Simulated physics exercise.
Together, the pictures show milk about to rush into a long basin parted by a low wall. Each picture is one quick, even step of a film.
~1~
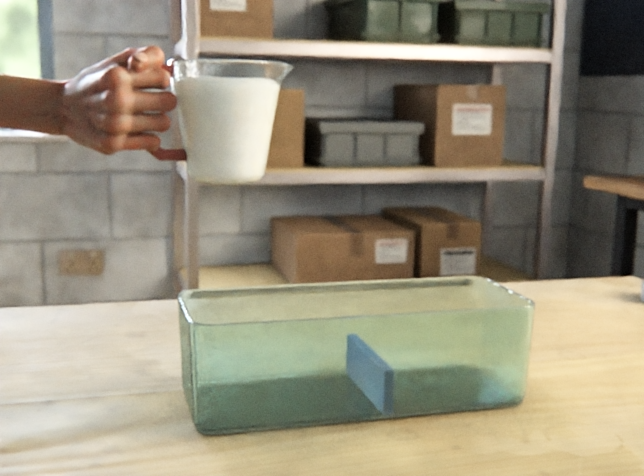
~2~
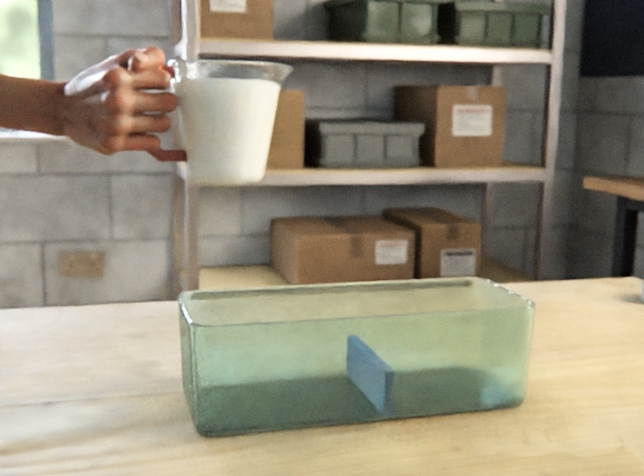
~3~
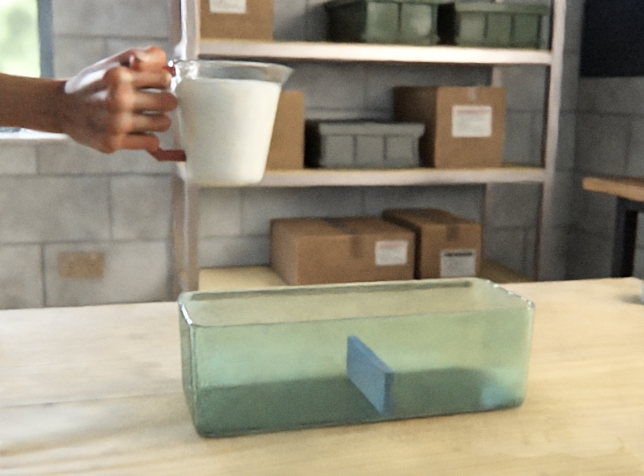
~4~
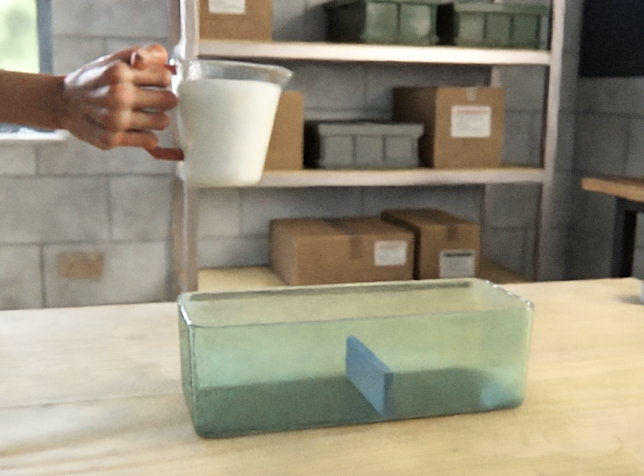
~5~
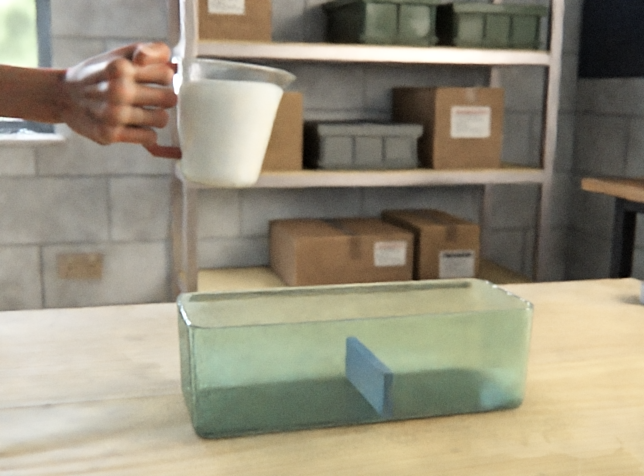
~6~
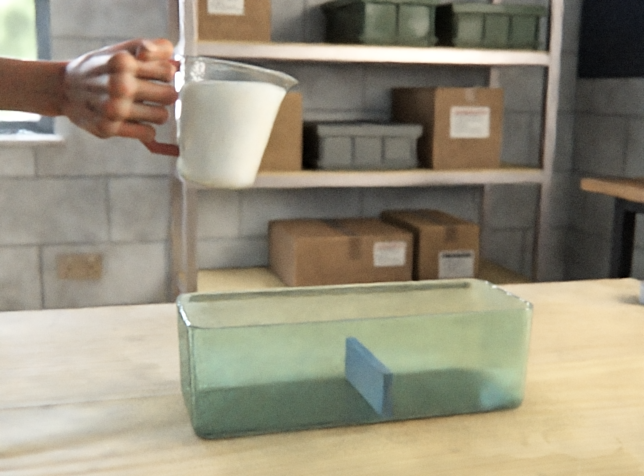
In the video, a hand holds a clear jug of milk above the left part of a long, clear basin with a low blue wall inside, keeping it nearly level at first, then tilting it slightly to the right.
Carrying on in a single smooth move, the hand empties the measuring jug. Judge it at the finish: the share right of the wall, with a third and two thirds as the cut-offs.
At the finish, the right of the wall has a third to two thirds.
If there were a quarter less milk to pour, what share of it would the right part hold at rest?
Roughly 20 in a hundred.
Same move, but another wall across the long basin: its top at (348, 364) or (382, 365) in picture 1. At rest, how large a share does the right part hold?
First try around 80 percent; second try around 20 percent.
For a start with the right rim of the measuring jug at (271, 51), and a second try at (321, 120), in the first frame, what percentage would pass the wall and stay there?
Around 10 percent first, around 70 percent second.
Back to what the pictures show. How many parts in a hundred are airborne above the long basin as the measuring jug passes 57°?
It's about 15 per cent.
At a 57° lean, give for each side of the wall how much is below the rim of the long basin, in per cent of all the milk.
0 per cent left, 0 per cent right.
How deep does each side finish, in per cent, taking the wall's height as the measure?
About 20 left, about 20 right.
A moment on, the measuring jug is tipped part way and 79 per cent is still to pour, 2 is left of the wall and 2 right of it.
Next, the measuring jug is tipped on its side and 25 per cent is still to pour, 16 is left of the wall and 37 right of it.
Then the measuring jug is tipped right over and 1 per cent is still to pour, 52 is left of the wall and 44 right of it.
Later the measuring jug is tipped right over and 0 per cent is still to pour, 54 is left of the wall and 45 right of it.
Finally, 54 per cent lies left of the wall, 45 right of it and 2 outside.
